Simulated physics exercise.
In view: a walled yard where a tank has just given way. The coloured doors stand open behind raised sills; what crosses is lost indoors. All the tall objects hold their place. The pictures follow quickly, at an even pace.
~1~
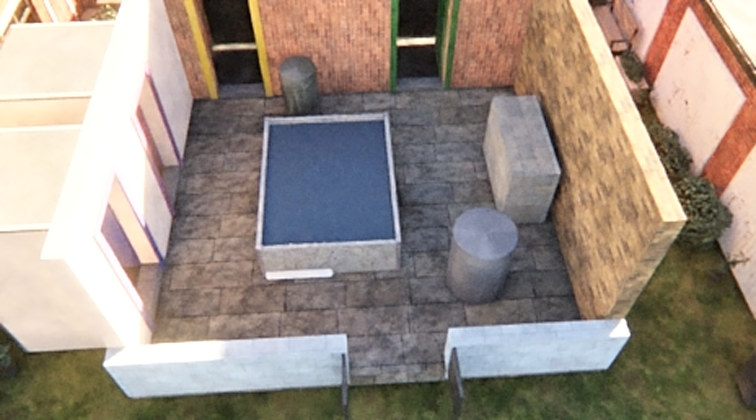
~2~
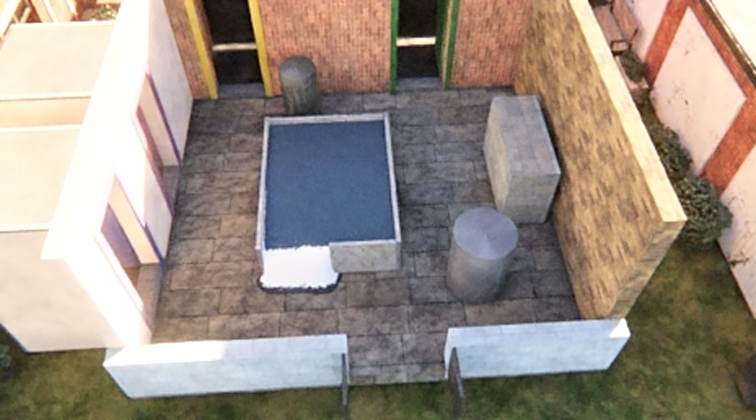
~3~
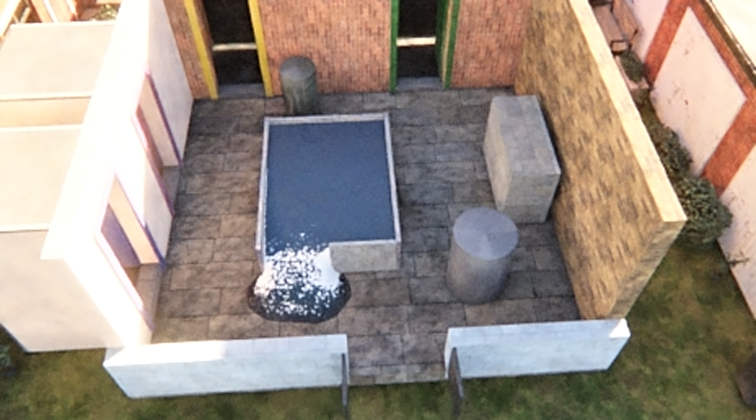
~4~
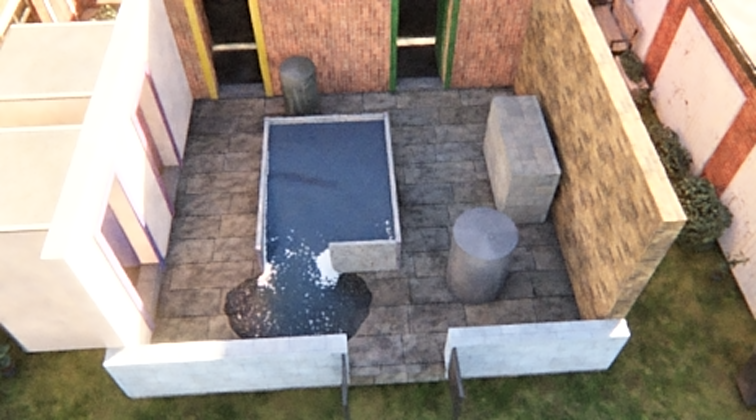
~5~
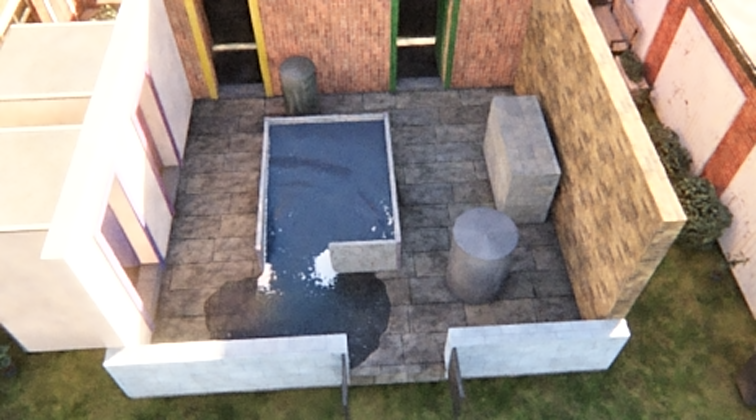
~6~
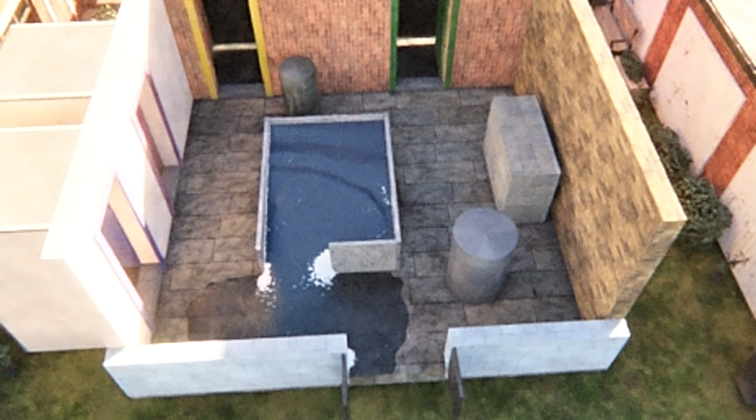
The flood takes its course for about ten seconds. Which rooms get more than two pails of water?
In the end: The purple door holds within the limit; the blue door holds within the limit; the green door holds within the limit; the yellow door floods.
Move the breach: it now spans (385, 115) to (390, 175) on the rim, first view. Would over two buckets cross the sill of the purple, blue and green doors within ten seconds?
My reading: Purple door stays under; blue door stays under; green door goes over.
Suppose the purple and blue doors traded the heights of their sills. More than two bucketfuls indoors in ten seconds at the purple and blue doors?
My reading: The purple one keeps below it; the blue one goes over.
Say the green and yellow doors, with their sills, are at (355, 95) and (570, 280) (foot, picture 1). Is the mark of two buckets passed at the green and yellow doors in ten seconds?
The green door lets less in, the yellow door is under.
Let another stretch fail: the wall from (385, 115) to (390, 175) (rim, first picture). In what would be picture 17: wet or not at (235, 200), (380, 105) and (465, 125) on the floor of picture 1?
As listed: Dry, clear, flooded.
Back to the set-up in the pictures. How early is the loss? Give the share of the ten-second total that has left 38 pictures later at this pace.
I make it 70 per cent.
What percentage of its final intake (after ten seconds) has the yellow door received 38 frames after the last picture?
Close to 55 %.
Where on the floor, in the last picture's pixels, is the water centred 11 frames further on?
Near (313, 246).
A moment on, water covers 15 % of the floor; the purple door not reached, the blue door not reached, the green door not reached, the yellow door not reached.
Next, water covers 30 % of the floor; the purple door not reached, the blue door wet at the sill, nothing in, the green door not reached, the yellow door not reached.
Then, water covers 60 % of the floor; the purple door wet at the sill, nothing in, the blue door under two buckets in, the green door not reached, the yellow door wet at the sill, nothing in.
Later, water covers 85 % of the floor; the purple door wet at the sill, nothing in, the blue door under two buckets in, the green door wet at the sill, nothing in, the yellow door far over two buckets in.
In the end, water covers 95 % of the floor; the purple door wet at the sill, nothing in, the blue door under two buckets in, the green door wet at the sill, nothing in, the yellow door far over two buckets in.
